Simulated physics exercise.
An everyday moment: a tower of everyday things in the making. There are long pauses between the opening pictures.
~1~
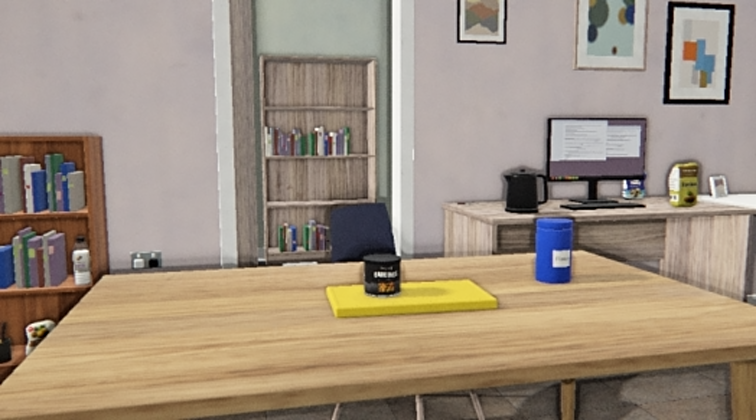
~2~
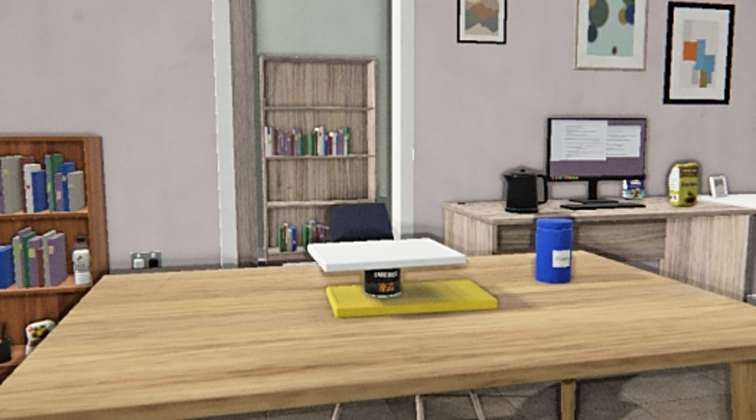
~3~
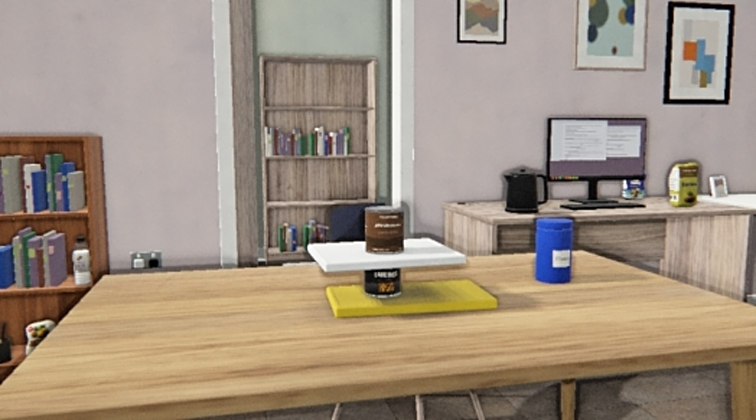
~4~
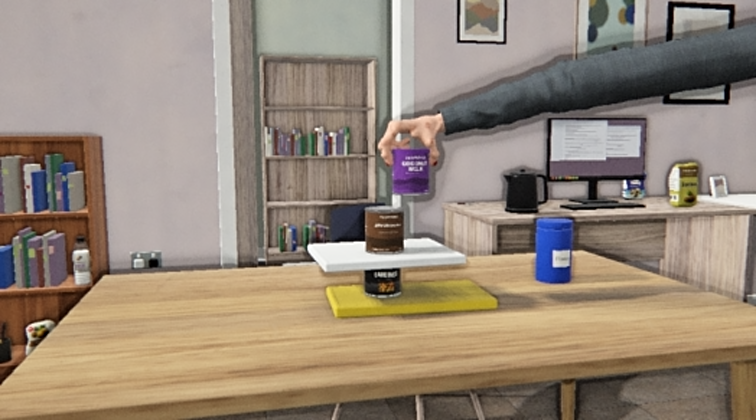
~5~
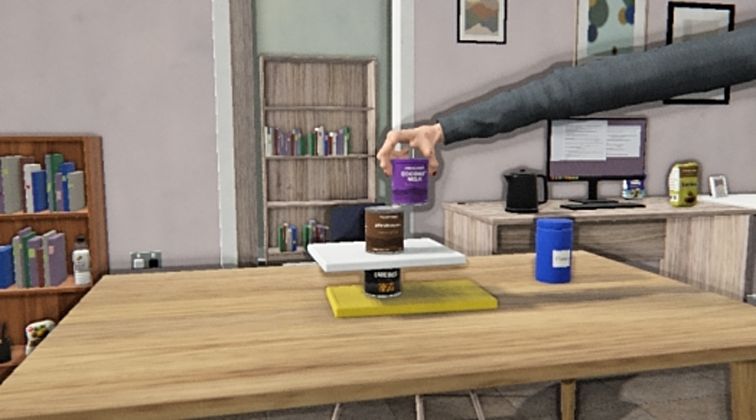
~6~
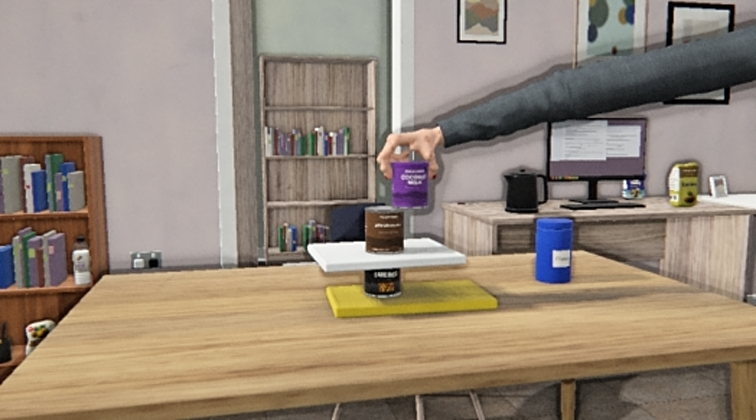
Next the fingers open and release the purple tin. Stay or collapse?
It comes apart.
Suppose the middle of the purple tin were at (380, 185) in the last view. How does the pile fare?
Then it keeps its balance.
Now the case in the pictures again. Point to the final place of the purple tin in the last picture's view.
Near (527, 278).
Then, 0.40 s later than the last frame, purple tin now fallen; brown pot tilted by 20°; white tray tilted by 20°.
Then, 0.70 s later than the last frame, brown pot now fallen; white tray tilted by 27°.
Then, 0.90 s later than the last frame, white tray tilted by 31°.
When it is over, fallen, purple tin and brown pot; moved from the start, white tray; the other 3 as before. End places, in pixels of the last picture, purple tin near (527, 278). The pile gives way.
